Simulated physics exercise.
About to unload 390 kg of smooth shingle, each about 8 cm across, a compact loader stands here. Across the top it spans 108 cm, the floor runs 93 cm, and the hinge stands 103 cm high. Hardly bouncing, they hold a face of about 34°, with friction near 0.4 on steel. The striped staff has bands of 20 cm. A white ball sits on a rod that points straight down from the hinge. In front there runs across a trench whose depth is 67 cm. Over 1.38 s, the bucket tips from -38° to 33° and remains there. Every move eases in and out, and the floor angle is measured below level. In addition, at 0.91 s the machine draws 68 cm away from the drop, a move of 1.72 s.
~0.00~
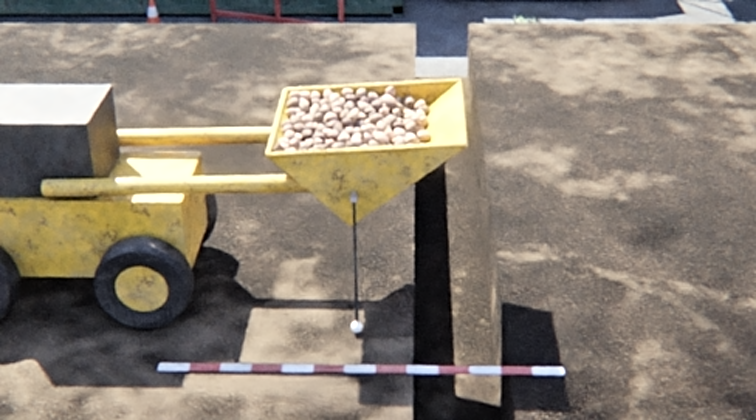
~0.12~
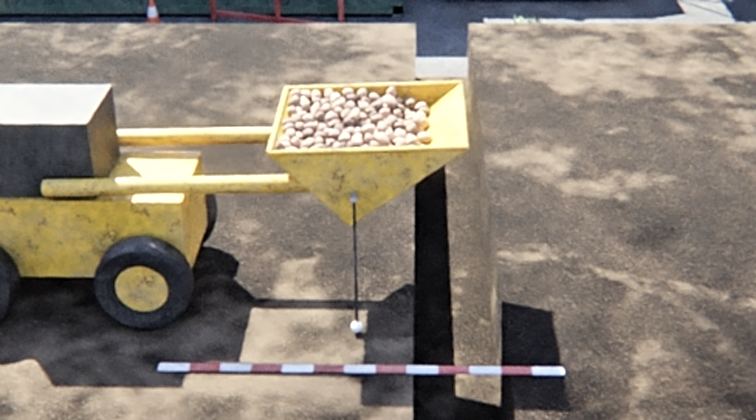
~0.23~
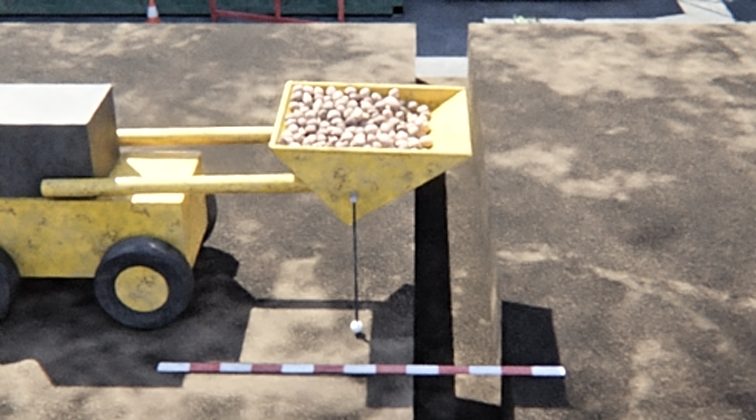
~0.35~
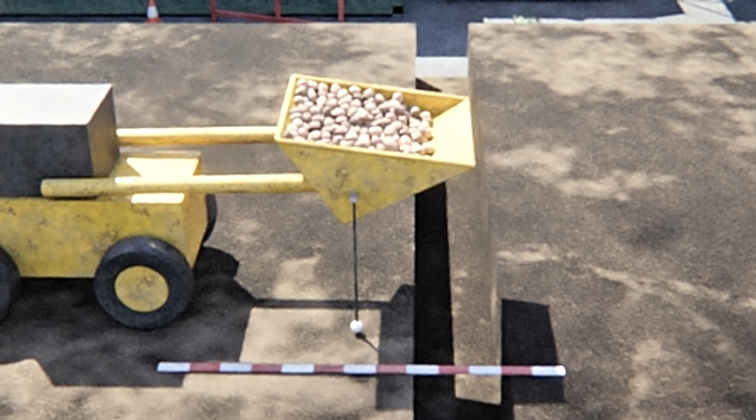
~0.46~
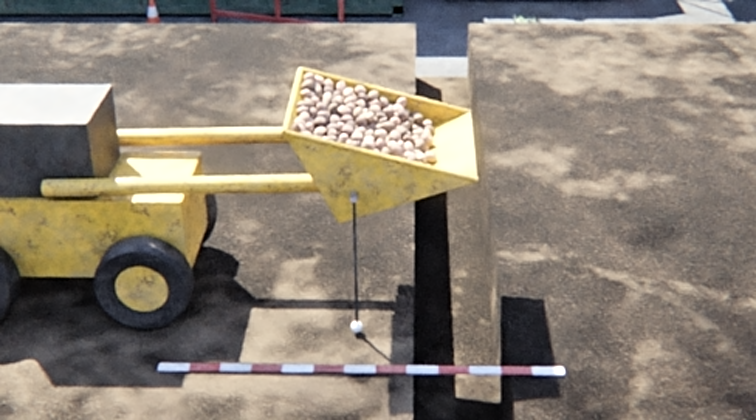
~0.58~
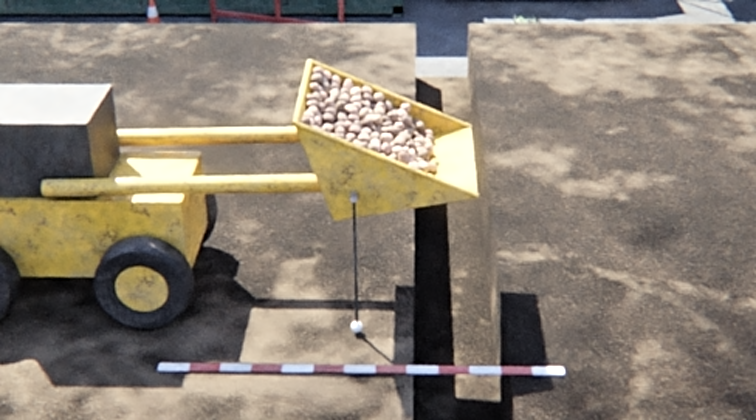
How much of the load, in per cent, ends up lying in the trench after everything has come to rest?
Roughly 95 per cent of it.
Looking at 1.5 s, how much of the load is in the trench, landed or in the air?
Some 55 per cent.
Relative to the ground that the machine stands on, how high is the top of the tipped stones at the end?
Roughly 8 cm above the ground.
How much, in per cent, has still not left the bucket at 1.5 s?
Around 45 percent of the load.
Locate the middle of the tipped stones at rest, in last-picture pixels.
I'd point somewhere around (459, 352).
After 1.0 s the floor is at 22°; 100 % in the bucket; the foremost stones are at (445, 211).
After 1.5 s the floor is at 33°; 44 % in the bucket, 55 % in the trench, 1 % past the trench; the foremost stones are at (499, 289).
After 3.1 s the floor is at 33°; 0 % in the bucket, 97 % in the trench, 2 % past the trench; the foremost stones are at (590, 279).
After 5.7 s the floor is at 33°; 0 % in the bucket, 97 % in the trench, 2 % past the trench; the foremost stones are at (590, 279).
